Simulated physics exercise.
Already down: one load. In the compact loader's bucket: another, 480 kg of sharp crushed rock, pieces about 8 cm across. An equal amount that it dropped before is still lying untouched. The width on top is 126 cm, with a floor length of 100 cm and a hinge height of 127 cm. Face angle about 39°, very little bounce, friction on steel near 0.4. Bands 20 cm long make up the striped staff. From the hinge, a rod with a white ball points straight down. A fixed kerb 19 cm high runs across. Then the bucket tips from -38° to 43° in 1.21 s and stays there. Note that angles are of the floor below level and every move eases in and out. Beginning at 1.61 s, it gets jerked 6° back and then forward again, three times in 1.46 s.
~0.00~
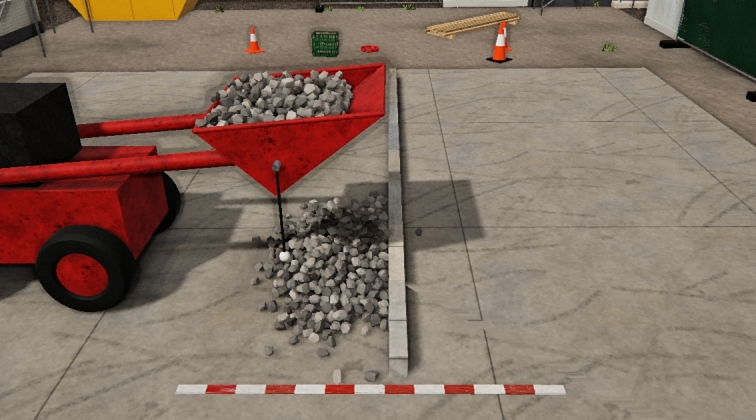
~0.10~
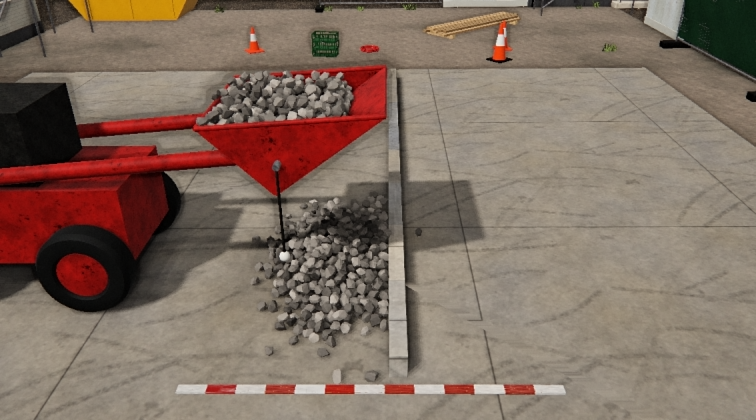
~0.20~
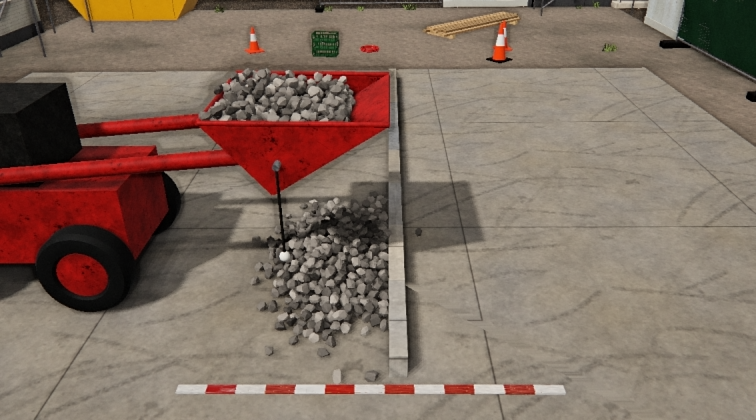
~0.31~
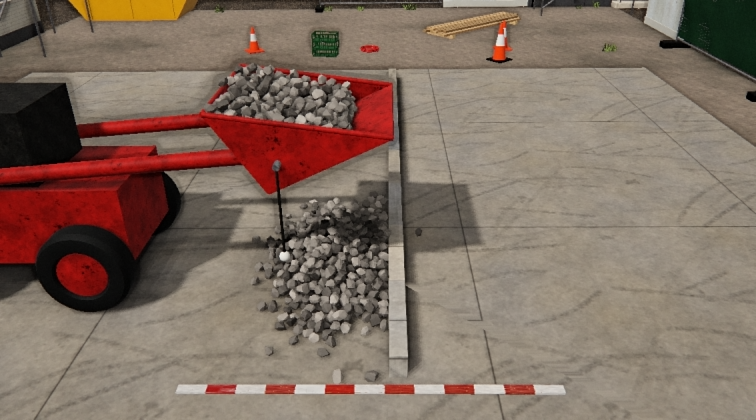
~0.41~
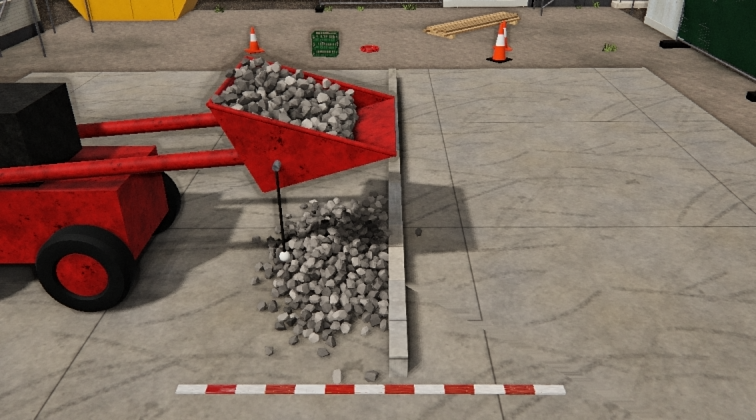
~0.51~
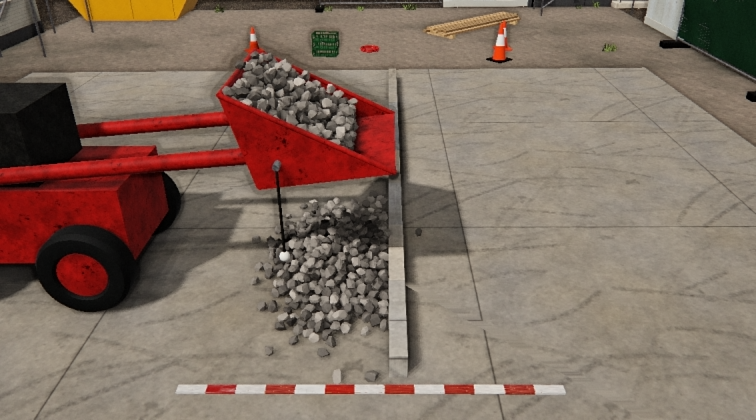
The clip shows a red loader holding a bucket of grey stones above a stone pile beside a low kerb; the bucket gradually tilts forward, its right lip lowering and its back rising, while the stones stay inside.
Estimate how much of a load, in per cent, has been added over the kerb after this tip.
Roughly 65 per cent of a load has been added.
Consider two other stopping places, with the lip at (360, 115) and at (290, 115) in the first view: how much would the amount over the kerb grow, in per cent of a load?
Case one about 40 %, case two about 0 %.
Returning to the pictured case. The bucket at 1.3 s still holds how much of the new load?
Some 60 %, roughly, is held.
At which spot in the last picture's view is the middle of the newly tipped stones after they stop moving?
(421, 254).
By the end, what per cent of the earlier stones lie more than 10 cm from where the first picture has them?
Close to 0 in a hundred of them.
After 0.9 s the floor is at 31°; in per cent of one load, 100 in the bucket, 100 on this side of the kerb; the foremost stones are at (389, 258).
After 1.3 s the floor is at 43°; in per cent of one load, 62 in the bucket, 137 on this side of the kerb, 1 over the kerb; the foremost stones are at (412, 238).
After 3.5 s the floor is at 43°; in per cent of one load, 0 in the bucket, 135 on this side of the kerb, 65 over the kerb; the foremost stones are at (540, 252).
After 6.3 s the floor is at 43°; in per cent of one load, 0 in the bucket, 135 on this side of the kerb, 65 over the kerb; the foremost stones are at (540, 252). Net gain over the kerb, 65.
